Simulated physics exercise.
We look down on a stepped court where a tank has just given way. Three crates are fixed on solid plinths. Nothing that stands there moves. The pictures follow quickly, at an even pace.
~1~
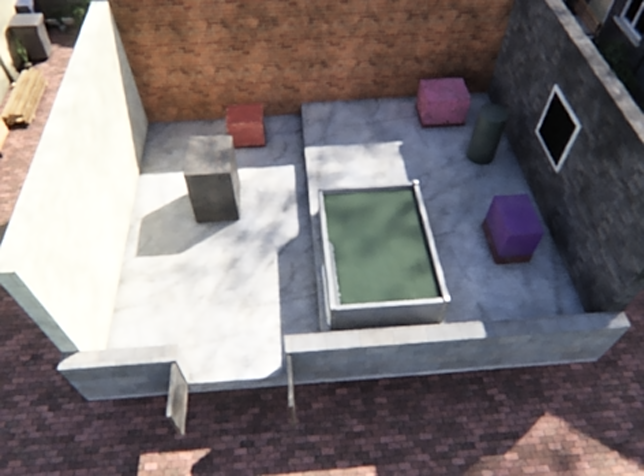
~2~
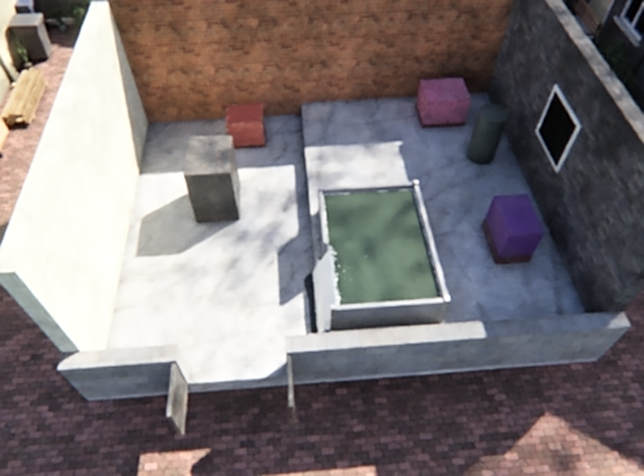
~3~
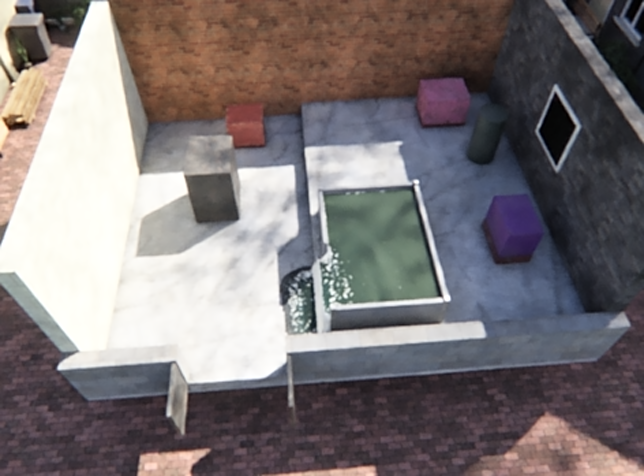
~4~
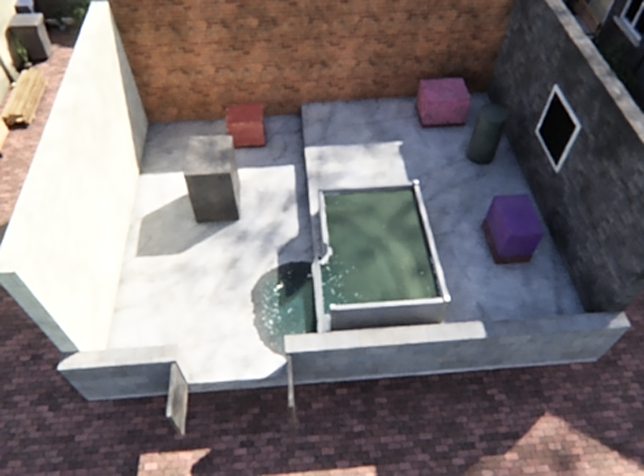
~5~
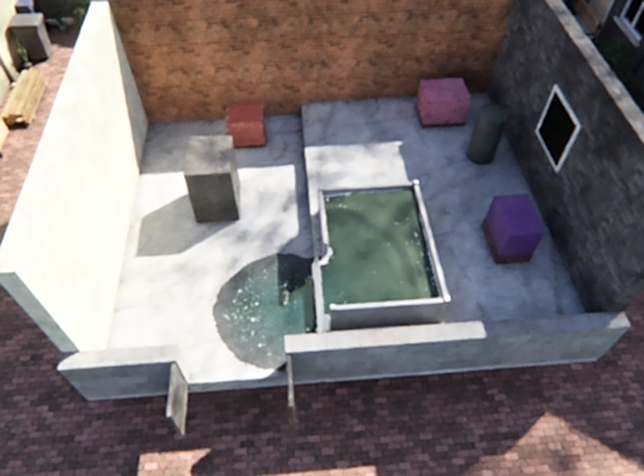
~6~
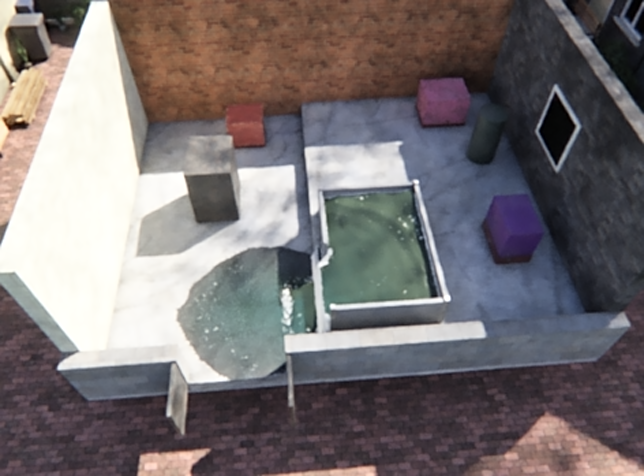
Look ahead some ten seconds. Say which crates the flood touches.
The red crate gets wet; the purple crate stays dry; the pink crate stays dry.
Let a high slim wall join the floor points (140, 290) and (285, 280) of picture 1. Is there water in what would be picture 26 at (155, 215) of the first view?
At that place: Wet.
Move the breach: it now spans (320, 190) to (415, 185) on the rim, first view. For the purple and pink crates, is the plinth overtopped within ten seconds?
My reading: The purple crate stays dry, the pink crate is soaked.
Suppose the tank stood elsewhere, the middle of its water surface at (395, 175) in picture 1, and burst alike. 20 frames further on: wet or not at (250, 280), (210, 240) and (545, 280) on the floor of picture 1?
As listed: Covered, under water, dry.
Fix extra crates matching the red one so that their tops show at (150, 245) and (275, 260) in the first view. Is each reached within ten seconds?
In turn: Is soaked, ends up wet.
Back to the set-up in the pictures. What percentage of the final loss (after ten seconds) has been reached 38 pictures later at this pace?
About 75 per cent.
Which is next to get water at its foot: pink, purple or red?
I say the one in red.
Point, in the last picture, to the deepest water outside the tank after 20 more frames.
Near (166, 369).
A moment on, water covers 20 % of the floor; the red crate not reached, the purple crate not reached, the pink crate not reached.
Next, water covers 25 % of the floor; the red crate not reached, the purple crate not reached, the pink crate not reached.
Then, water covers 35 % of the floor; the red crate not reached, the purple crate not reached, the pink crate not reached.
Later, water covers 40 % of the floor; the red crate water round its plinth, the purple crate not reached, the pink crate not reached.
In the end, water covers 50 % of the floor; the red crate was topped, the purple crate stayed above the water, the pink crate stayed above the water.
